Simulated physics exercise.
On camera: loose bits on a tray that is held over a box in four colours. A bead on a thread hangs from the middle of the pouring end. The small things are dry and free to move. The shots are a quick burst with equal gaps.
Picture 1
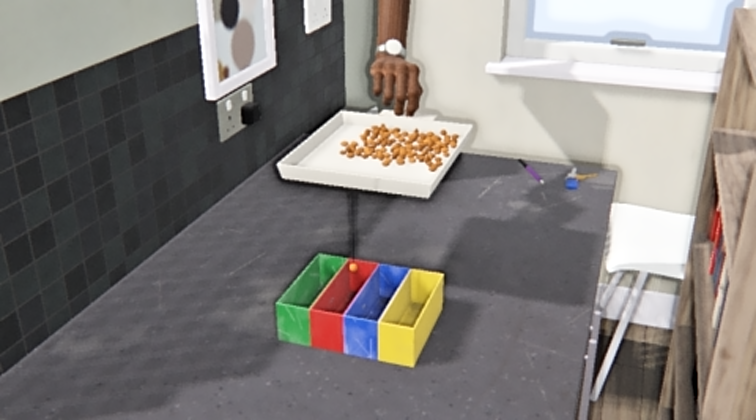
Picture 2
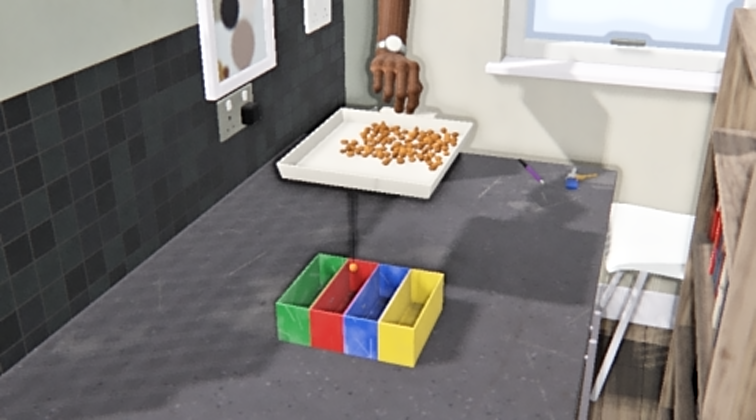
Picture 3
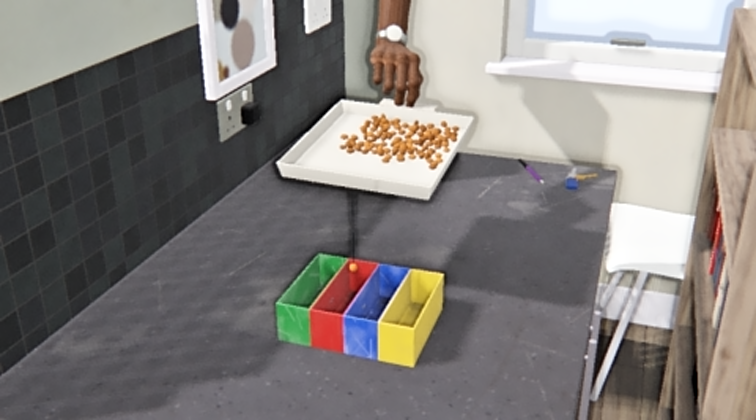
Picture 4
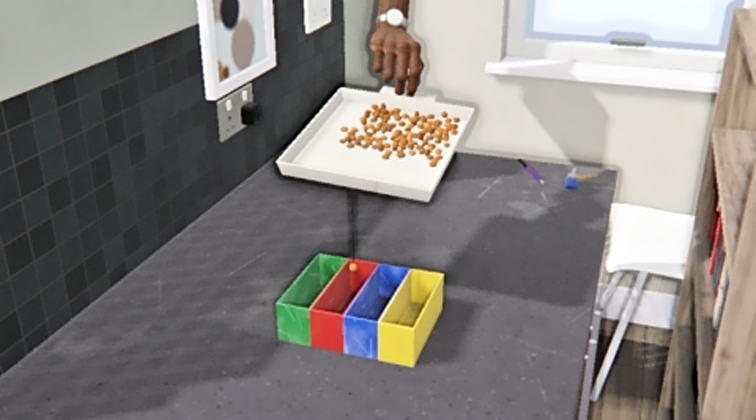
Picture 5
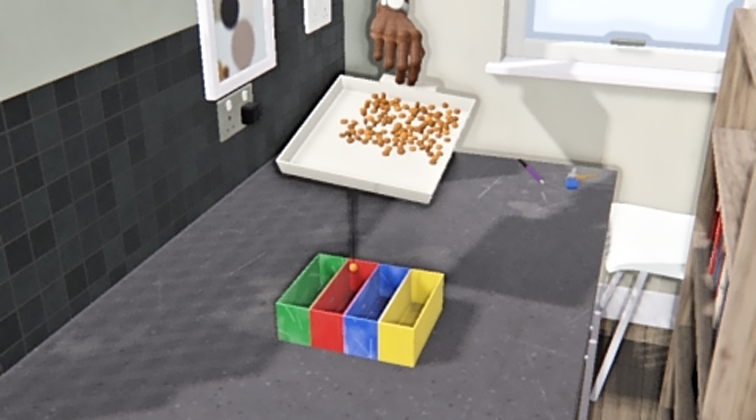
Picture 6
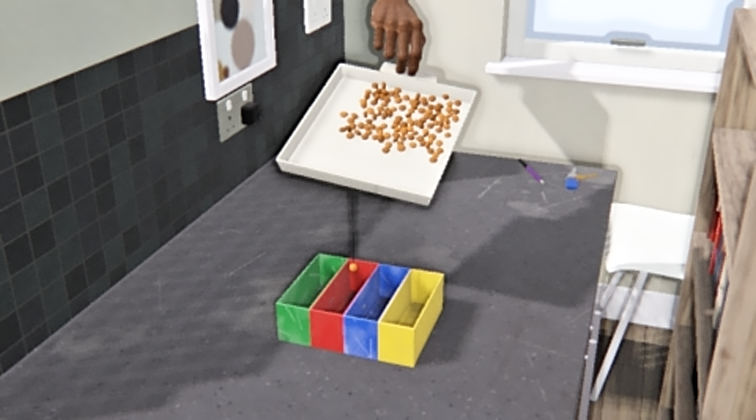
A dark-skinned hand with a pale wristwatch raises the far side of a white tray bit by bit, so the tray slopes toward the viewer with its near right corner lowest, while the small orange-brown bits stay clustered right of centre. Below, a box with green, red, blue and yellow cells sits on a dark worktop beside black wall tiles, a bead hanging above it. The fixed view looks down across the room toward a window, white chair and shelves.
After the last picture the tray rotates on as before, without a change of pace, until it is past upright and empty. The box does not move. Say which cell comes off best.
It favours the yellow compartment.
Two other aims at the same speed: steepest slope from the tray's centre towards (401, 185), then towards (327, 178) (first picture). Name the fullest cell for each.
At the first place yellow, at the second the cell in green.
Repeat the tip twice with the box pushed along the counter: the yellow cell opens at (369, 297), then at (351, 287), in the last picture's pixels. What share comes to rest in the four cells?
The first gives 10 %, the second 0 %.
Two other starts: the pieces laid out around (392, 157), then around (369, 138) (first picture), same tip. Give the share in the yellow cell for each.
In turn 60 and 50 in a hundred.
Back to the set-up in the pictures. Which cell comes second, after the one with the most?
Second comes that blue cell.
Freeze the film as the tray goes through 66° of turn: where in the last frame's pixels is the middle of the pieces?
At about (406, 193).
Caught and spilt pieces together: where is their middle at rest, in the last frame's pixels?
Near (408, 330).
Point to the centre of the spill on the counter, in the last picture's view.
Roughly at (450, 351).
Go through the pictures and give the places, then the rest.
Corners of the pouring end near (282, 163) and (428, 183), level; middle of the load near (409, 147), bits of cat kibble; bead on its thread near (354, 267); green cell near (294, 321); red cell near (327, 327); blue cell near (361, 334); yellow cell near (396, 341), in the first picture.
Corners of the pouring end near (282, 163) and (428, 183), level; middle of the load near (409, 145), in the second picture.
Corners of the pouring end near (282, 162) and (428, 185), tipped barely, lowest at the right corner; middle of the load near (409, 141), in the third picture.
Corners of the pouring end near (282, 161) and (428, 188), tipped a little, lowest at the right corner; middle of the load near (409, 134), in the fourth picture.
Corners of the pouring end near (281, 159) and (428, 191), tipped a little, lowest at the right corner; middle of the load near (410, 127), in the fifth picture.
Corners of the pouring end near (281, 158) and (428, 194), tipped clearly, lowest at the right corner; middle of the load near (410, 121); green cell near (294, 321); red cell near (327, 327); blue cell near (361, 334); yellow cell near (396, 341), in the sixth picture.
Shortly afterwards, tray tipped steeply; the bulk on the tray; a little falling or outside the box.
Next, tray tipped past a quarter turn; a little on the tray; near half in the yellow cell; a little in the blue cell; only a few in the red cell; near a quarter falling or outside the box.
Some moments later, tray tipped past a quarter turn; near two thirds in the yellow cell; near a quarter in the blue cell; a little in the red cell; a little falling or outside the box.
In the end, tray tipped past a quarter turn; near two thirds in the yellow cell; near a quarter in the blue cell; a little in the red cell; none at all in the green cell; a little outside the box.
